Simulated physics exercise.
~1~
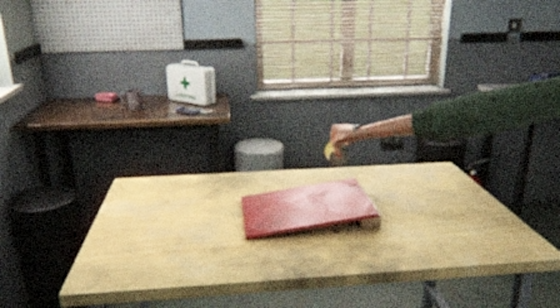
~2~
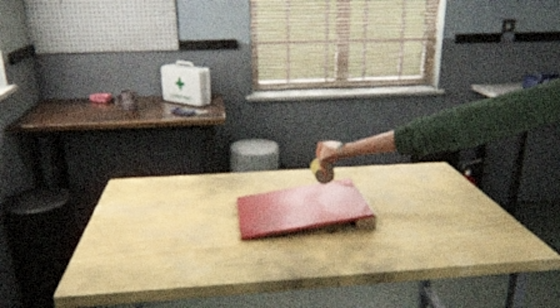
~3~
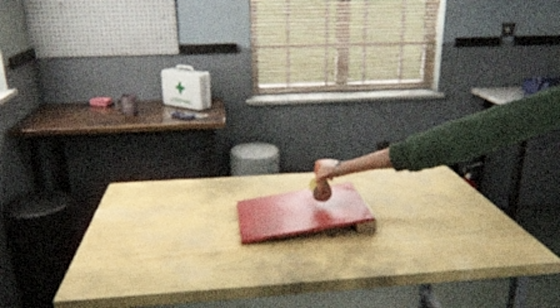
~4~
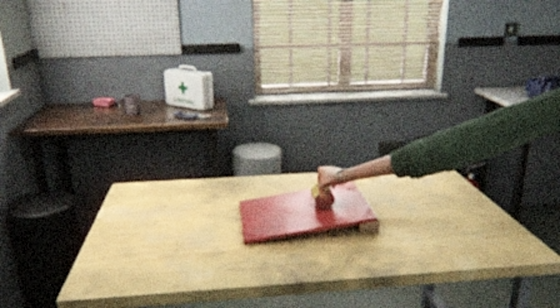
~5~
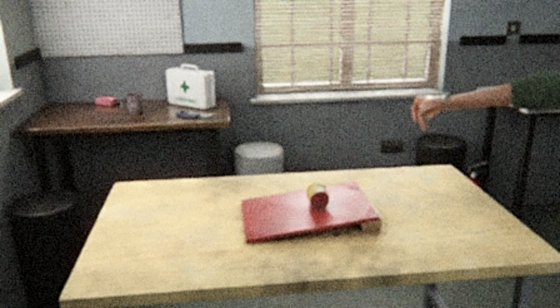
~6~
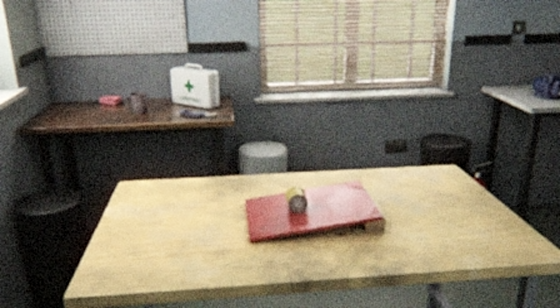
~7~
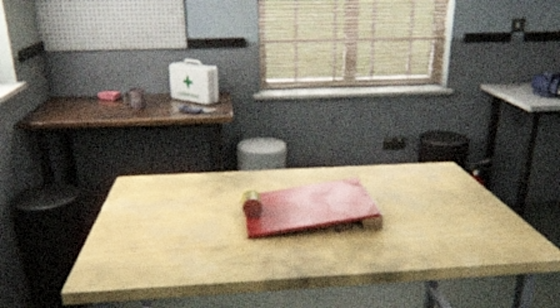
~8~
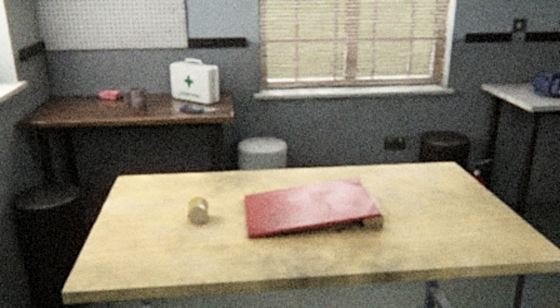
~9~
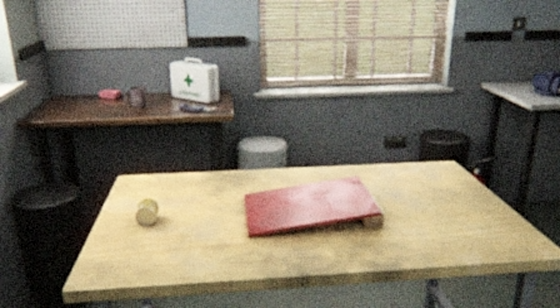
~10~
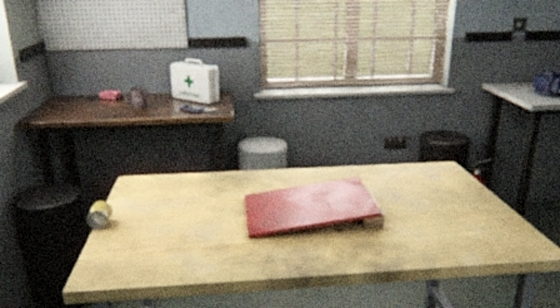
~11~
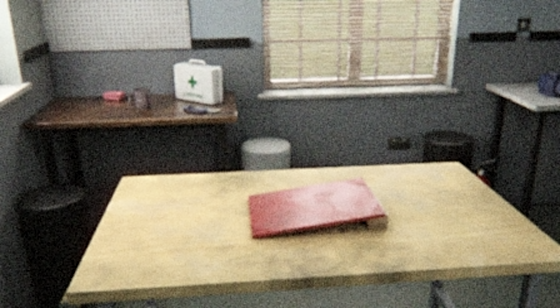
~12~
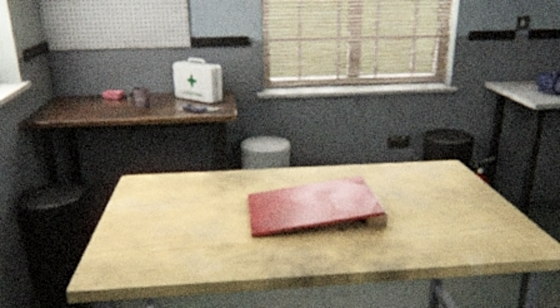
A hand sets a yellow tin on a tilted red board, and it rolls left off the table.
